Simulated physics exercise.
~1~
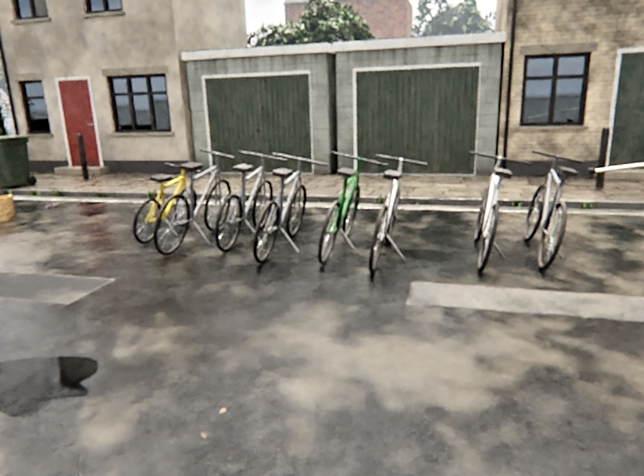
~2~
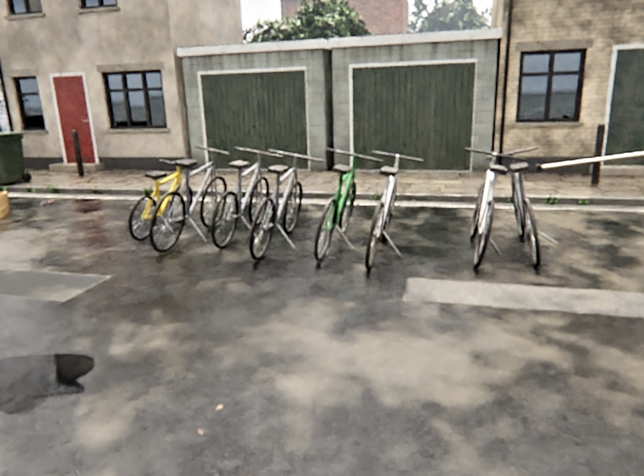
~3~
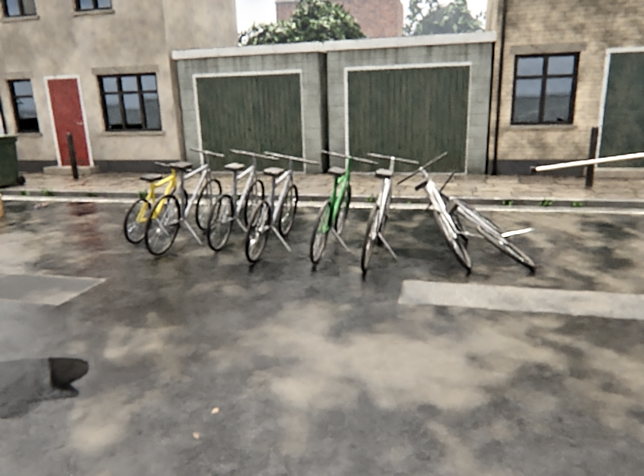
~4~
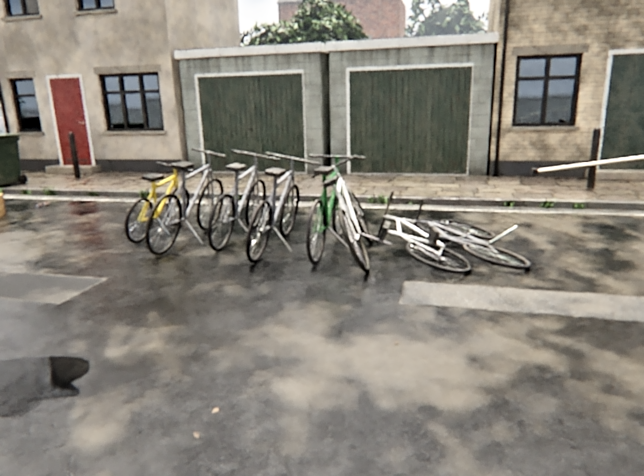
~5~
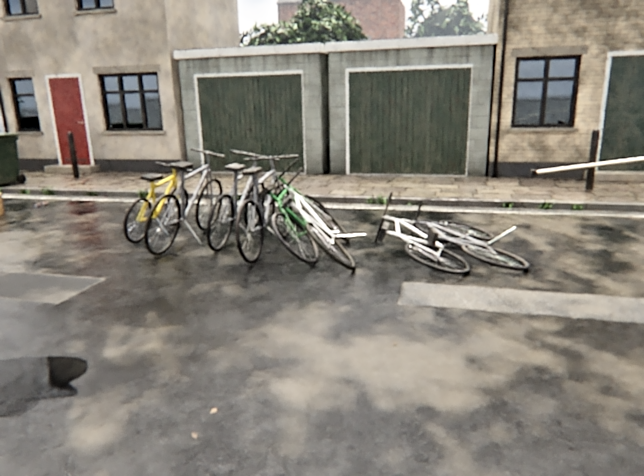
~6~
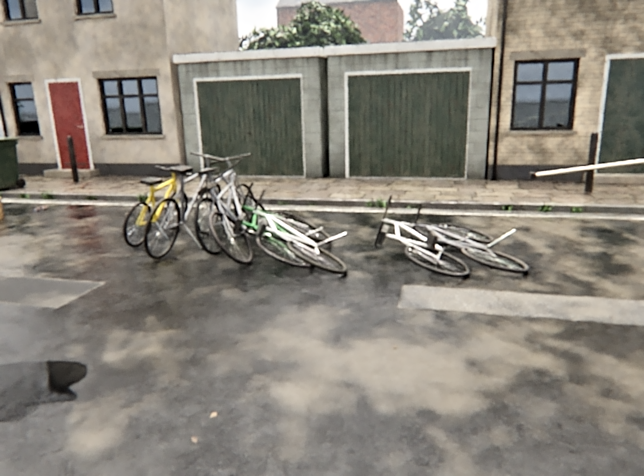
A pale pole slides leftward at the right edge of a row of bicycles parked on a wet street before two green garage doors, and the bicycle at the right end starts to tip left. It leans onto the pale one beside it, and both drop nearly flat. The next one across the gap tilts into the green bicycle, which topples left in turn, and the fall carries on into the grey ones beyond. At the end, the green bicycle lies down among the fallen, while the yellow one still stands at the far left beside an upright neighbour.
